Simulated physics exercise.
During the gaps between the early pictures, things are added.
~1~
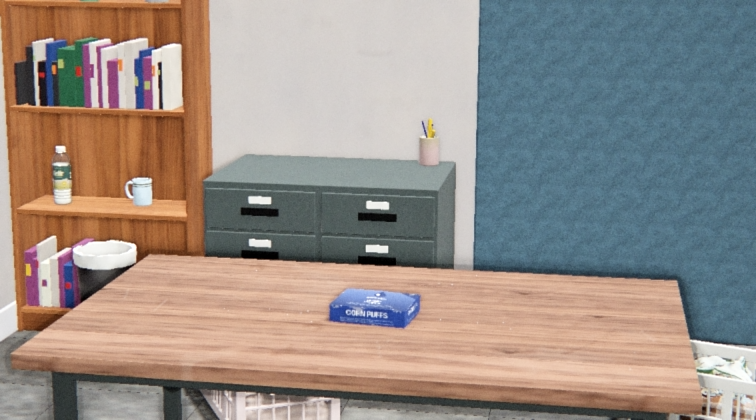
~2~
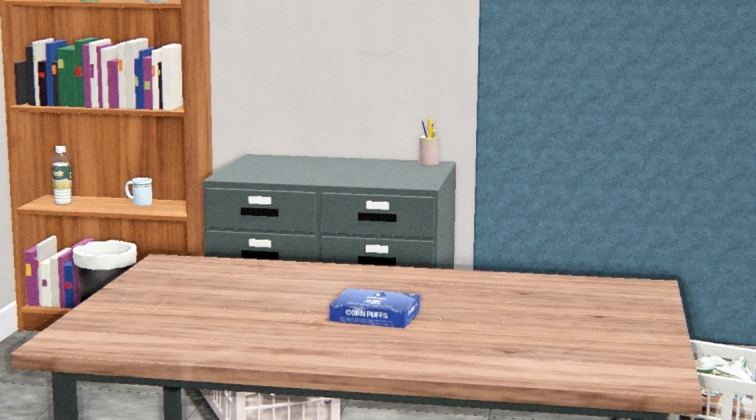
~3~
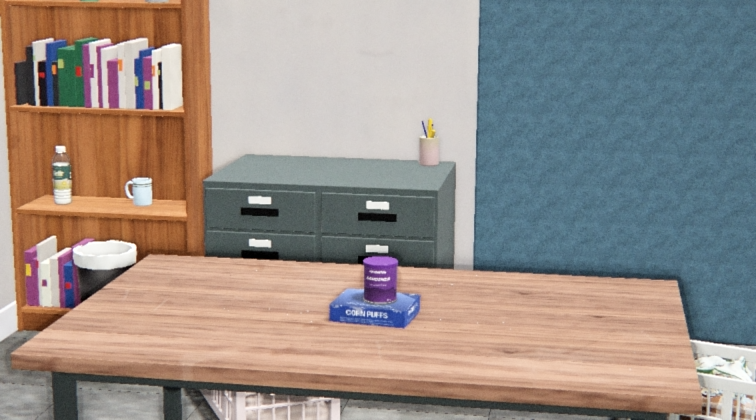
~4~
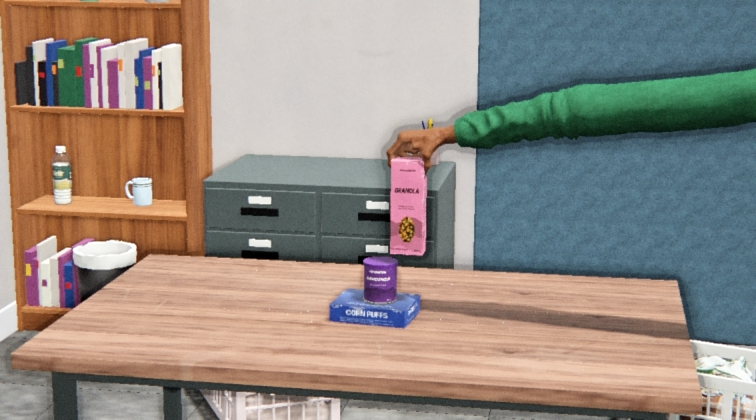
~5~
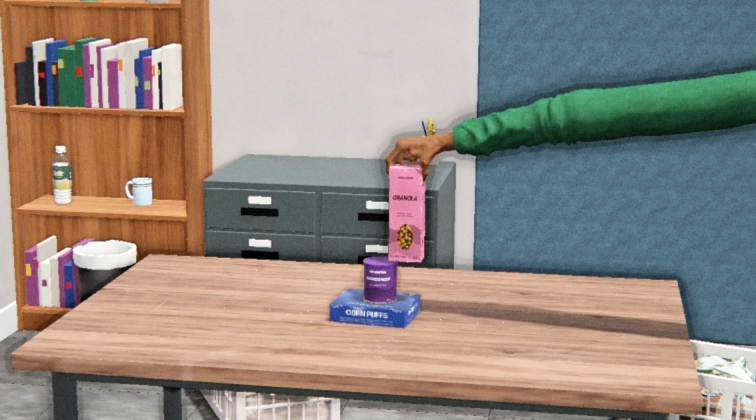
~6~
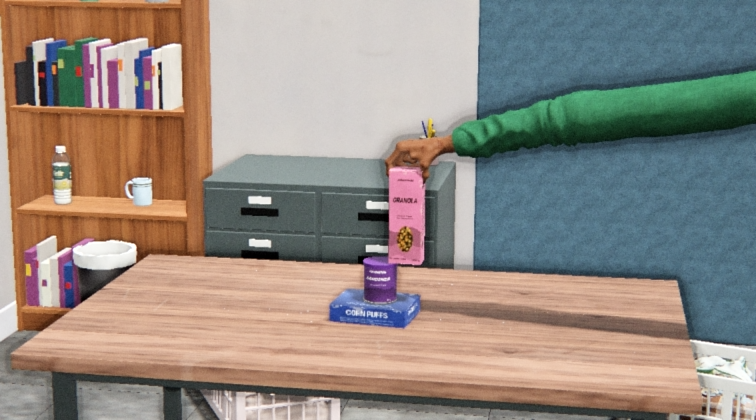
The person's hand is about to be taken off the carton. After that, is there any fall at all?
My guess is a failure.
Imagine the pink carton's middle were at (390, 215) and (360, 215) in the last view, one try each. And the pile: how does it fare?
Attempt one, the pile survives; attempt two, it falls over.
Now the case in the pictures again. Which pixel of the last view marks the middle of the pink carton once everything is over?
I'd say around (481, 308) in the last view.
Then, 0.40 s on from there, pink carton now fallen.
Then, 0.50 s on from there, things are still on the move.
Then, 1.40 s on from there, nothing new.
In the end, fallen, pink carton; the other 2 unmoved. At the end, from the last picture's camera, pink carton near (481, 308). The pile gives way.
